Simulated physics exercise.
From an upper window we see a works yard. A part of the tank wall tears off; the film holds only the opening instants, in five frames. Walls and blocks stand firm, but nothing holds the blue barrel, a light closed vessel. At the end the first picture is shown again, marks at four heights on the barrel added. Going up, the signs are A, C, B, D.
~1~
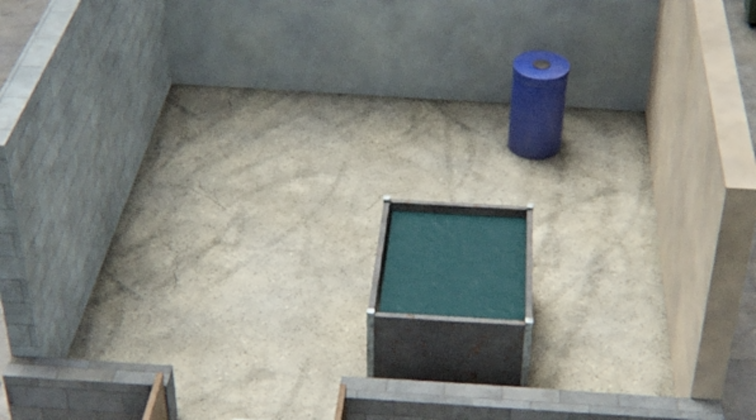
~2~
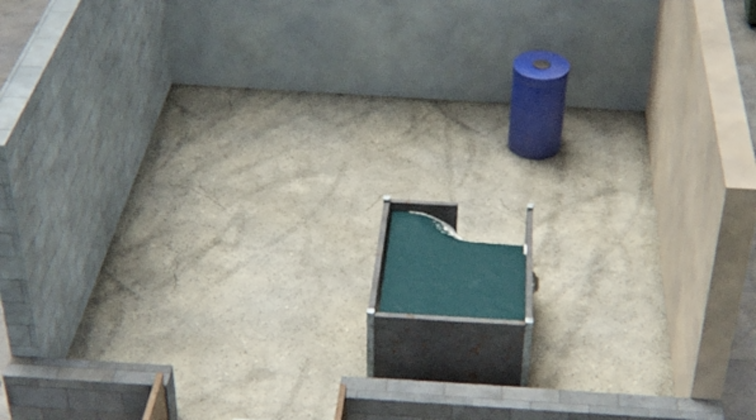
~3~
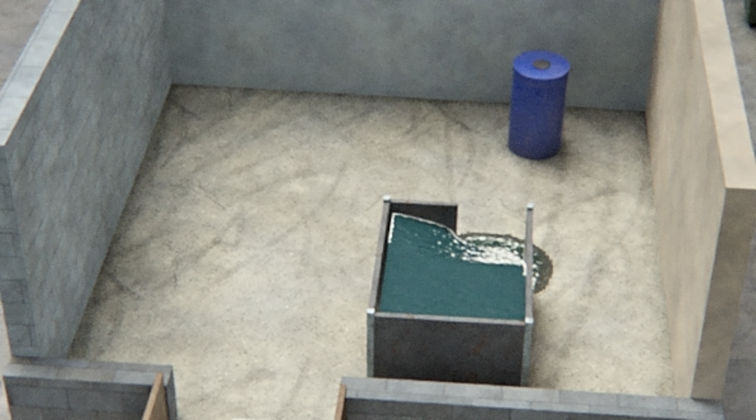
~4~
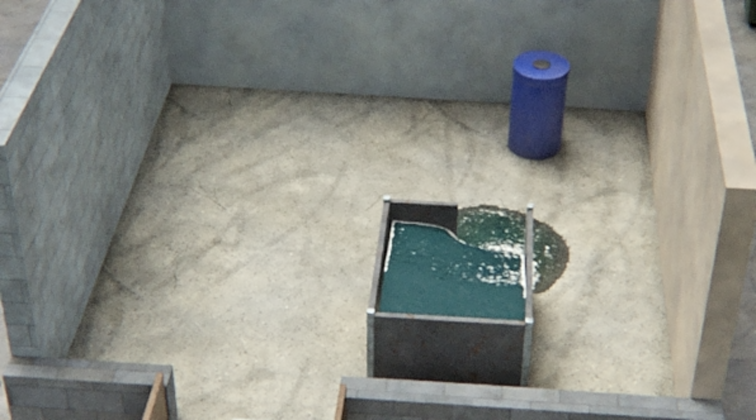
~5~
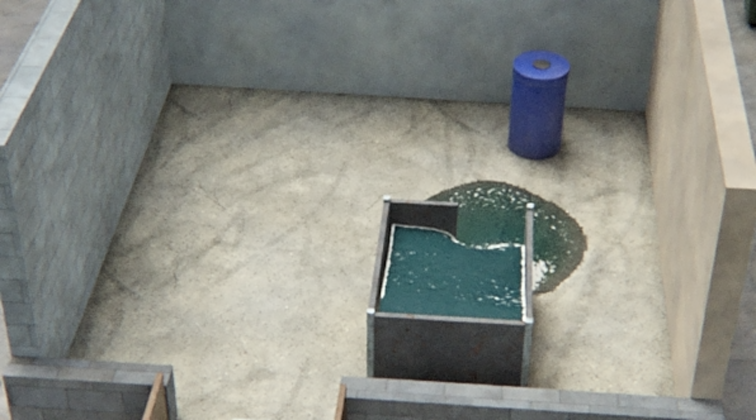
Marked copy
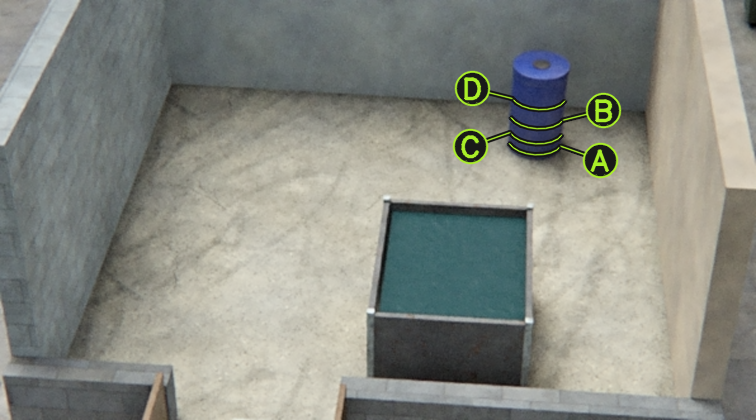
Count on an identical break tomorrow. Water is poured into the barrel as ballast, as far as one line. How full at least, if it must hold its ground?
Use level B.
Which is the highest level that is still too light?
C.
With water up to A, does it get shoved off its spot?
Yes, that goes wrong.
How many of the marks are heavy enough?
Two of them.
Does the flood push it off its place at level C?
Yes, that goes wrong.
In lime, A at (534, 154); B at (536, 128); C at (535, 143); D at (538, 109); from the bottom up A, C, B, D.
Choosing A, it is pushed about its own width away.
Choosing B, it does not move.
Choosing C, it is pushed about half its own width away.
Choosing D, it does not move.
